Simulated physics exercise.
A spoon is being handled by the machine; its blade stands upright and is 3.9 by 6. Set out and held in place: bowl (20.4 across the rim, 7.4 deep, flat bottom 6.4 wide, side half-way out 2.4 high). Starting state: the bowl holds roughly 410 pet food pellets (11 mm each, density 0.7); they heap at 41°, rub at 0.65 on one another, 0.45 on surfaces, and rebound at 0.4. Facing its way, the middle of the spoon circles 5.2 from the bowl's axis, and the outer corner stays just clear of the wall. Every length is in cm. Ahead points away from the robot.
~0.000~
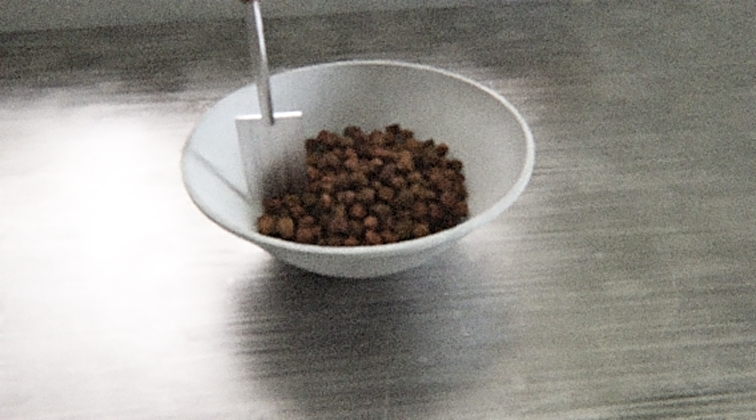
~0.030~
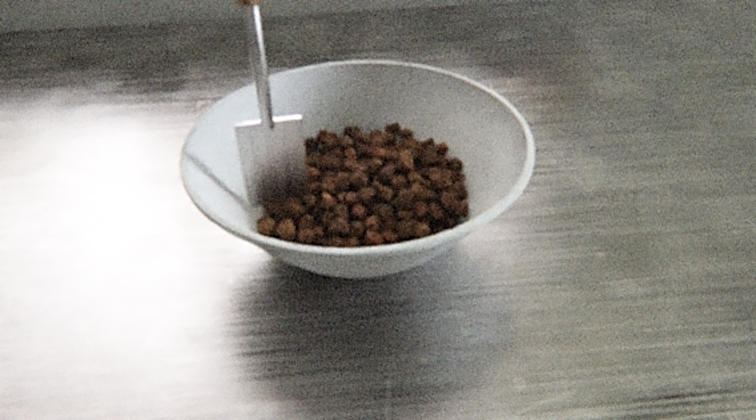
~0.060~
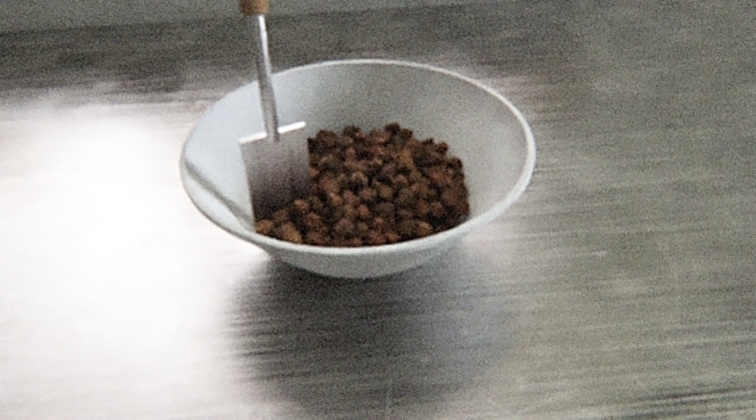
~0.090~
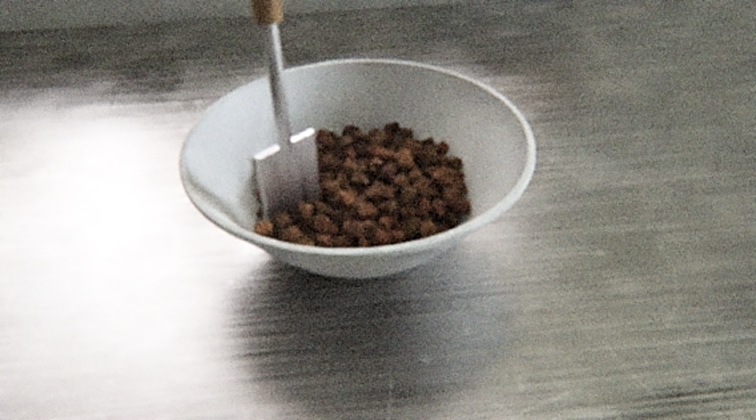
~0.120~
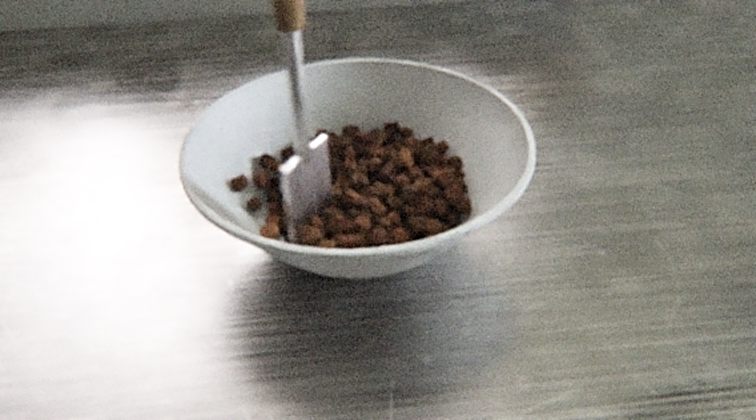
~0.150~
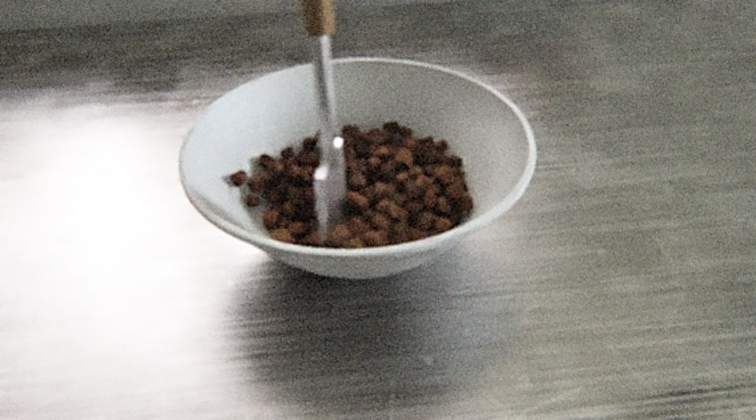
On a brushed metal surface, a pale bowl holds a heap of small brown pellets, with an upright flat metal blade on a wooden-handled shaft at its left side. The blade barely moves at first, then shifts rightward through the pellets while turning until it appears nearly edge-on, and pellets spread into the space on its left.
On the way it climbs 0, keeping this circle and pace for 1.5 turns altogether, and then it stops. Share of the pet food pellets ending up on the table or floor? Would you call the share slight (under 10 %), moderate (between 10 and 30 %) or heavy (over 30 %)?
I would call it slight.
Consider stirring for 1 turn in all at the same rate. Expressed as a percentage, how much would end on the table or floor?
5 %.
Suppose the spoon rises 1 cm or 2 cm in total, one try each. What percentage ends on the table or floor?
5 % and 0 %.
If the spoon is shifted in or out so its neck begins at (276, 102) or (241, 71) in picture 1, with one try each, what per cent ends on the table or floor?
10 and 0 %.
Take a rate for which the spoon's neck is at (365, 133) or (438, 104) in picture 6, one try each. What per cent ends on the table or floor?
Well, about 15 percent the first time and about 35 percent the second.
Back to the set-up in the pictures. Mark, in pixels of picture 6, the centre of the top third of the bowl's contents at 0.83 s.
Near (377, 223).
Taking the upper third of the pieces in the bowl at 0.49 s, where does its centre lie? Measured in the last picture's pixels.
(345, 115), roughly.
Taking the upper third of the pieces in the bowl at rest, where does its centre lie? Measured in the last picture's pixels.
(424, 153).
After 0.49 s, 254° round, highest piece 9 above the table; 406 in the bowl, 1 on the table or floor, 2 in flight or on the tool.
After 0.83 s, 77° round, highest piece 9 above the table; 394 in the bowl, 12 on the table or floor, 3 in flight or on the tool.
After 1.20 s, 180° round, highest piece 8 above the table; 384 in the bowl, 25 on the table or floor.
After 1.90 s, 180° round, highest piece 8 above the table; 384 in the bowl, 25 on the table or floor.
In the end, 384 in the bowl, 25 on the table or floor. That is 6 % on the table or floor.
